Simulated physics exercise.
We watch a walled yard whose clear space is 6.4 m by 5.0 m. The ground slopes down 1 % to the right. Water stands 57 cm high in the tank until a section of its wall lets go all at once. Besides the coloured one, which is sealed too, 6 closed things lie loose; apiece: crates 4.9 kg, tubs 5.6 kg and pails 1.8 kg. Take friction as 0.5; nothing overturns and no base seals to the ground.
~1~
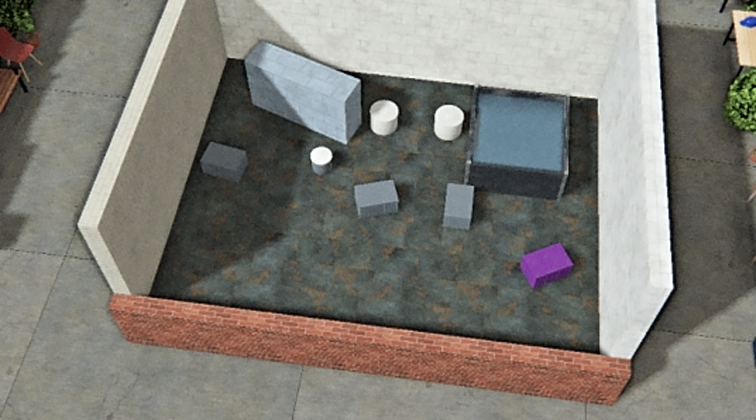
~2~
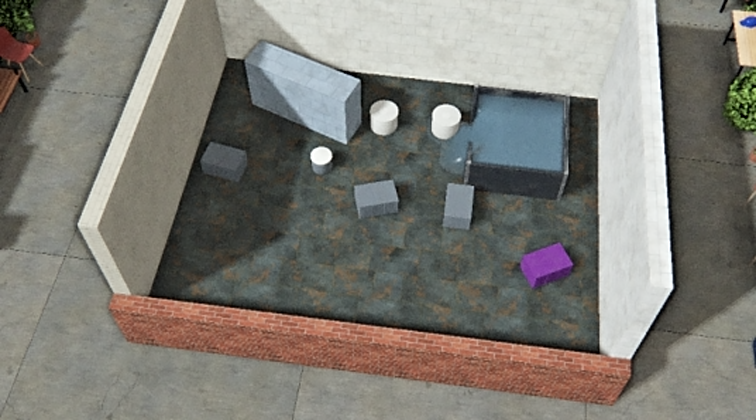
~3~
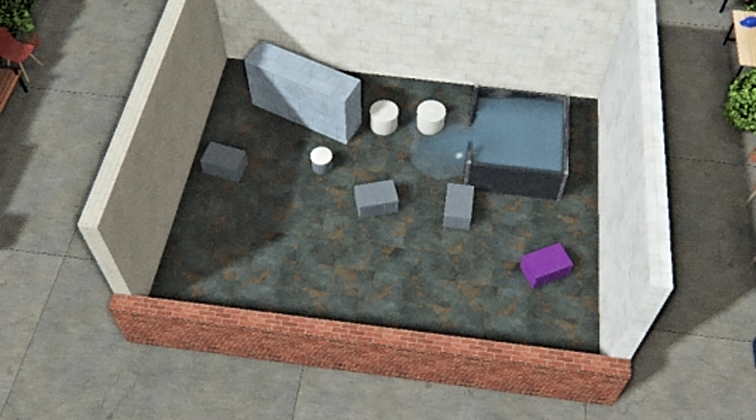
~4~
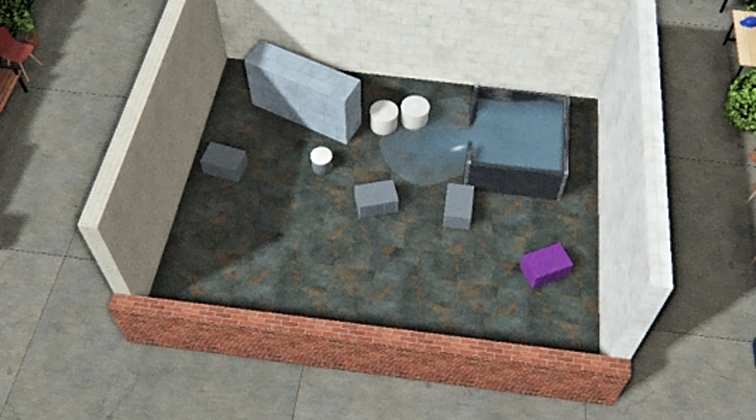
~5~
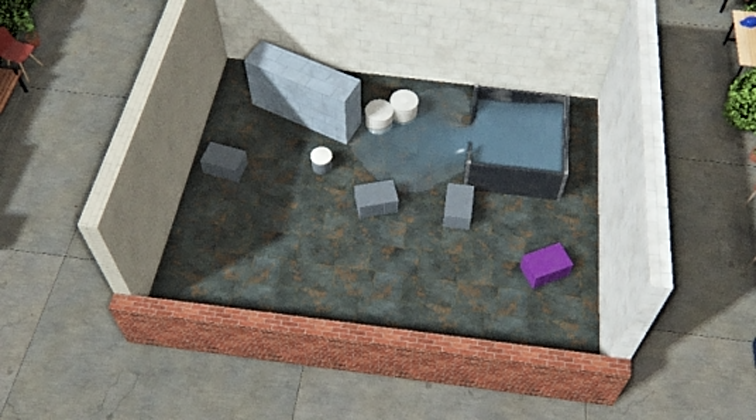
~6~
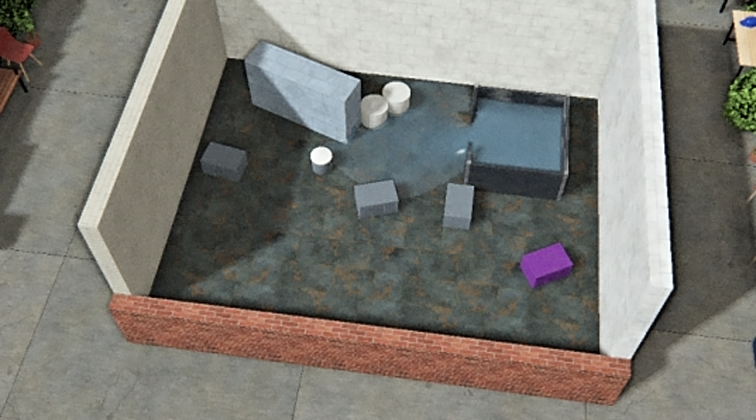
In this clip, water spreads leftward from a dark-walled tank across the floor of a walled yard, pushing one white tub left against another, which then shifts slightly as well, while the purple crate and gray blocks stay still.
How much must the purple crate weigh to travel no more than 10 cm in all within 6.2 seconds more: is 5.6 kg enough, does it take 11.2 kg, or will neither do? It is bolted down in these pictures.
I expect that the smaller load will do.
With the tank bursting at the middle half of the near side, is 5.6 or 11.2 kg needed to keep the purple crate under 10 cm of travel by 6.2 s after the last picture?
Then neither weight holds it.
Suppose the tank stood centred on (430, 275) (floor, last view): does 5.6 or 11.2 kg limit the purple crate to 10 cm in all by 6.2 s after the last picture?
In that case the lower weight is enough.
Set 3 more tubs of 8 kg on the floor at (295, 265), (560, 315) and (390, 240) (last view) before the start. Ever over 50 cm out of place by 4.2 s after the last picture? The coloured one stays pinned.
In that order: Short of it, under, under.
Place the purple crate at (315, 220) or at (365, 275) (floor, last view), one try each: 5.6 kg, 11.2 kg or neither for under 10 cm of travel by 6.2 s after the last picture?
In that order: Neither is enough; only the larger holds.
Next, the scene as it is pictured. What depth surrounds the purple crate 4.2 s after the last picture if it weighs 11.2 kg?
Roughly 0 cm.
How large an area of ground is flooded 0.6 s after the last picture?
Roughly 10.5 m2.
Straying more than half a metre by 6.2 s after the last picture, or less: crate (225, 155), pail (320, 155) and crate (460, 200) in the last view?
In that order: Over, over, less.
Then, 0.6 s after the last picture the purple crate would be 0 cm from its start with 5.6 kg and 0 cm from its start with 11.2 kg; 0 cm of water round it then.
Then, 2.3 s after the last picture the purple crate would be 0 cm from its start with 5.6 kg and 0 cm from its start with 11.2 kg; 0 cm of water round it then.
Then, 4.2 s after the last picture the purple crate would be 0 cm from its start with 5.6 kg and 0 cm from its start with 11.2 kg; 0 cm of water round it then.
Then, 6.2 s after the last picture the purple crate would be 0 cm from its start with 5.6 kg and 0 cm from its start with 11.2 kg; 0 cm of water round it then.
